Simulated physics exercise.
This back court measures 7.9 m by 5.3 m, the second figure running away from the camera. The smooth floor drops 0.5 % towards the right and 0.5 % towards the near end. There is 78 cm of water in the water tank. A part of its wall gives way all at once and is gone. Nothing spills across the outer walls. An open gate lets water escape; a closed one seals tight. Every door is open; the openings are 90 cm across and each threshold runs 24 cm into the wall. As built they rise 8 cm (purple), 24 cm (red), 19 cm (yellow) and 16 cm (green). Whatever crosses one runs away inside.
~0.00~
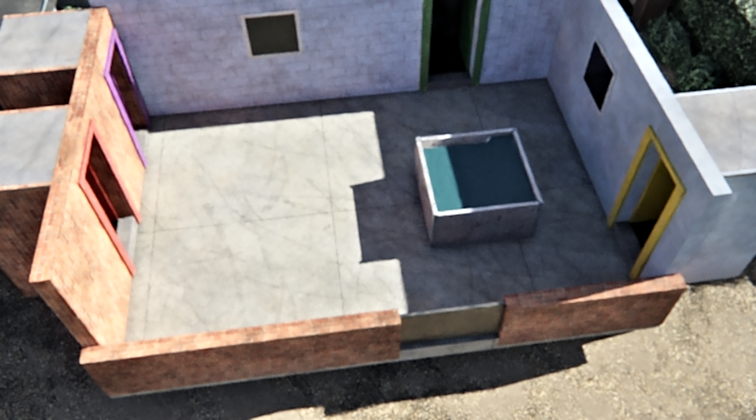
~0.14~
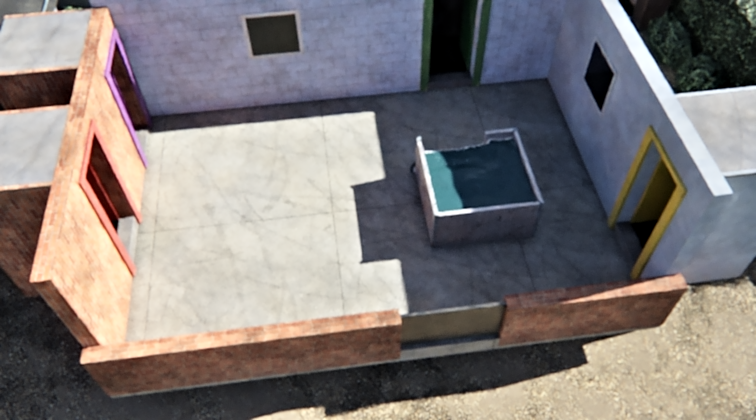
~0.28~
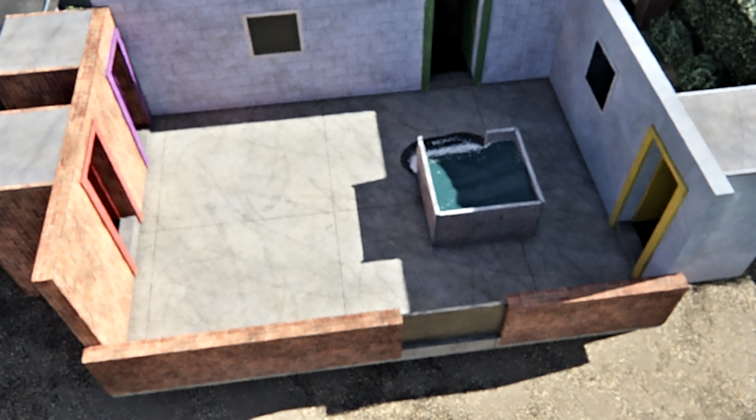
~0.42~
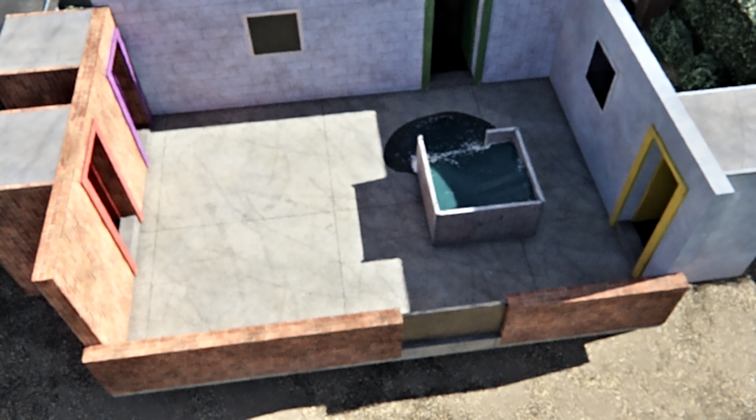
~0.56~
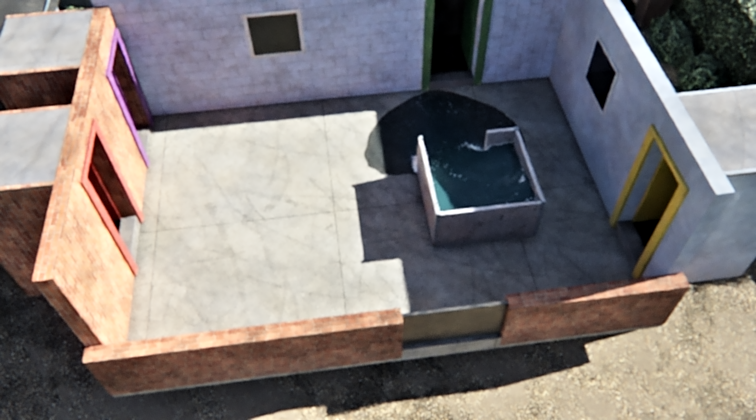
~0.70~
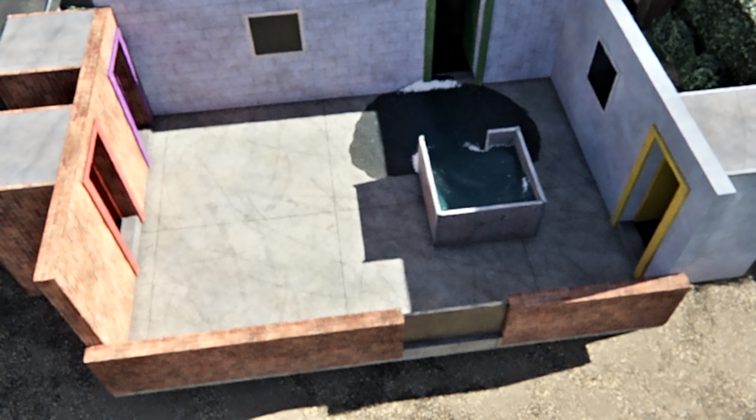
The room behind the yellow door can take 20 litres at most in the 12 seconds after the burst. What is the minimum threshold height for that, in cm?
At least 7 cm or so.
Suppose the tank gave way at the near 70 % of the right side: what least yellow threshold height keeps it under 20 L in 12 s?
About 30 cm.
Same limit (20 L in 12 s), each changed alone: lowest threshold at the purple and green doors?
About 13.5 cm at purple and 31 cm at green.
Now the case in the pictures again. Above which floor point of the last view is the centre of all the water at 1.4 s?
Around (454, 161).
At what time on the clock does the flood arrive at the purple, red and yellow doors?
Purple 2.4 s, red 3.6 s, yellow 3.6 s.
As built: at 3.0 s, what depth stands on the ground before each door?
In cm: Purple 16, red 0, yellow 0, green 19.
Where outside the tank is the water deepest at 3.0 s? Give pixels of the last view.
Around (544, 79).
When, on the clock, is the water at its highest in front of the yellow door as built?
Around 7.5 s.
After 1.4 s water covers 20 % of the floor, deepest (39 cm) near (421, 92); it has not reached the yellow door.
After 3.0 s water covers 40 % of the floor, deepest (26 cm) near (544, 79); it has not reached the yellow door.
After 12.0 s water covers 100 % of the floor, deepest (10 cm) near (455, 329); 7 cm at the yellow door, 0 litres in over its 19 cm threshold.
At the yellow door as built, the water arrived by 3.7 s and peaked near 11 cm at 7.6 s.
With a threshold of 5.5 cm, 38 litres would have come in within the 12 s; with 7.5 cm, 15 litres. So under 20 litres takes about 7 cm.
